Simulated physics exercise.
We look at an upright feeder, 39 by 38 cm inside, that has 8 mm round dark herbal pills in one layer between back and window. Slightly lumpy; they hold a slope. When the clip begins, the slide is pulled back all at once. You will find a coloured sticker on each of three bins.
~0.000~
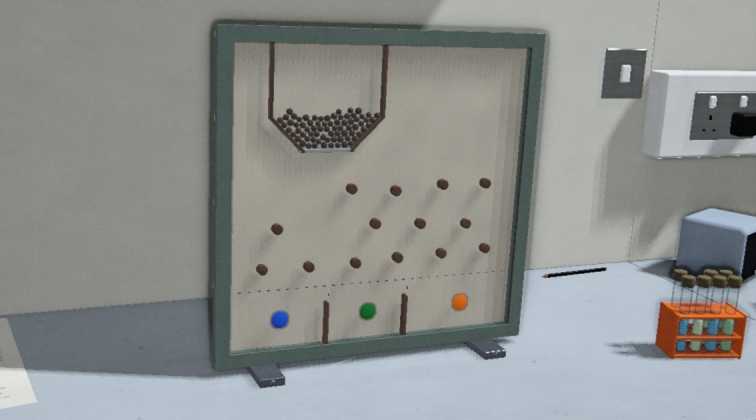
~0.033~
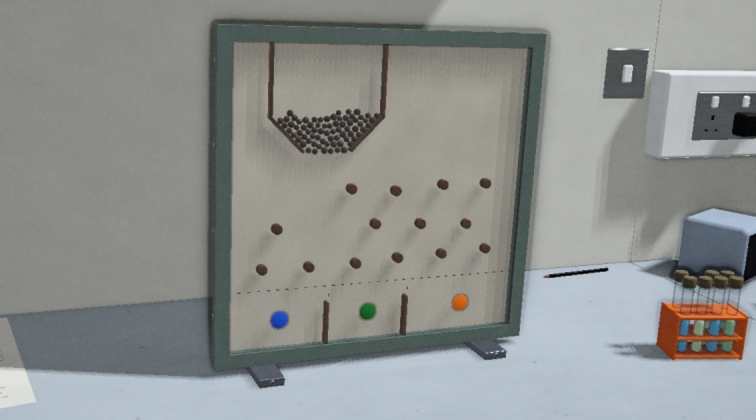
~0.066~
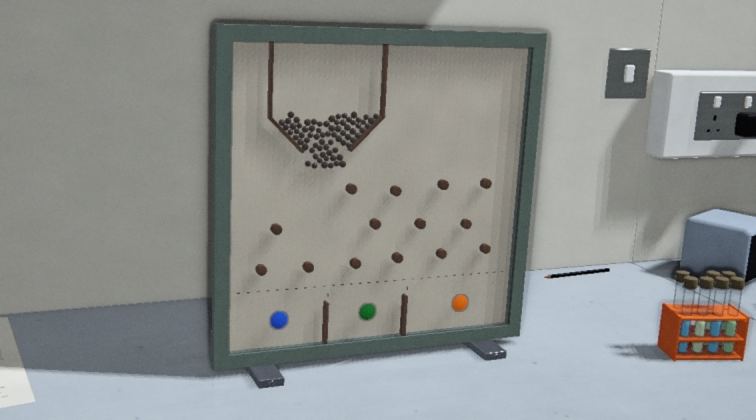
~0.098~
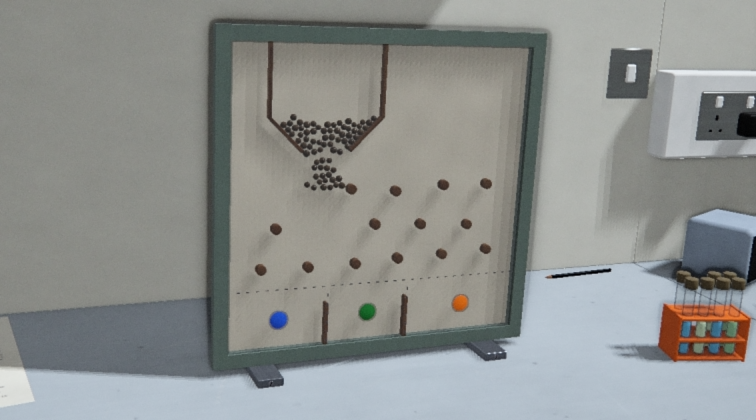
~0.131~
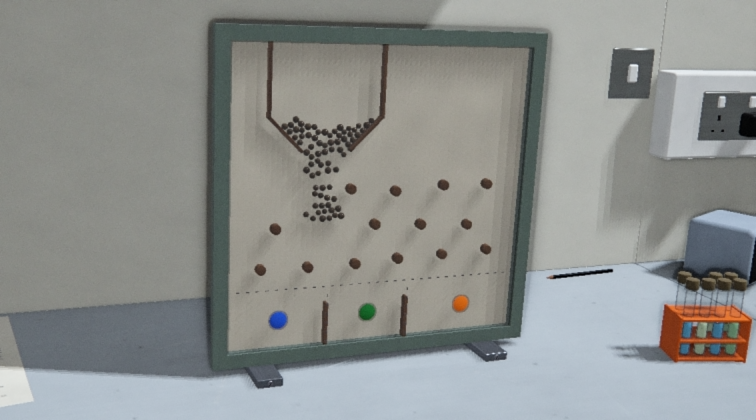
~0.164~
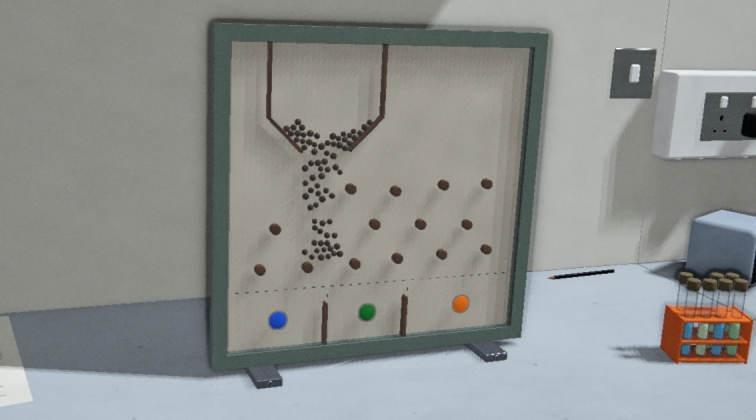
Small dark round pellets streaming down from a funnel in an upright framed panel, spreading among brown pegs above coloured dots.
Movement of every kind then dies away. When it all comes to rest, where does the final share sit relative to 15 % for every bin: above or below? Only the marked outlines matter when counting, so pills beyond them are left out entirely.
Orange: Below it. Blue: Above it. Green: Above it.
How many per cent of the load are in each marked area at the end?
So orange bin ends with 0, blue bin with 40, and green bin with 60.
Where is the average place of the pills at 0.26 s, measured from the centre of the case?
8 cm left, 6 cm below.
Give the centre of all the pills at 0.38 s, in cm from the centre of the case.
Offset approx. 7 cm left, 15 cm below.
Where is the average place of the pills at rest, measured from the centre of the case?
Some 7 cm left and 18 cm below.
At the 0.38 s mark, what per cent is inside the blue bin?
The share there is some 35 per cent.
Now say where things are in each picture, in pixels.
In the first frame, about 70 pills; load centre (327, 129); orange (460, 302), blue (280, 320), green (368, 311); slide (300, 151) to (353, 150).
In the second frame, load centre (327, 133); 5 out, leading pill (315, 152); 14 fixed pegs, one at (262, 270).
In the third frame, load centre (328, 134); 15 out, leading pill (331, 165).
In the fourth frame, load centre (324, 145); 24 out, leading pill (330, 187).
In the fifth frame, load centre (328, 163); 34 out, leading pill (323, 219).
In the sixth frame, load centre (322, 176); 43 out, leading pill (321, 258); wall ends (325, 304), (405, 297), (270, 39) to (301, 151), (350, 150) to (386, 42).
After 0.26 s, the pills' middle is 8 cm left of and 6 cm below the centre; blue 15 %, green 20 %.
After 0.38 s, the pills' middle is 7 cm left of and 15 cm below the centre; blue 35 %, green 45 %.
After 0.61 s, the pills' middle is 7 cm left of and 18 cm below the centre; blue 40 %, green 60 %.
All still by 1.6 s, orange 0 %, blue 40 %, green 60 %.
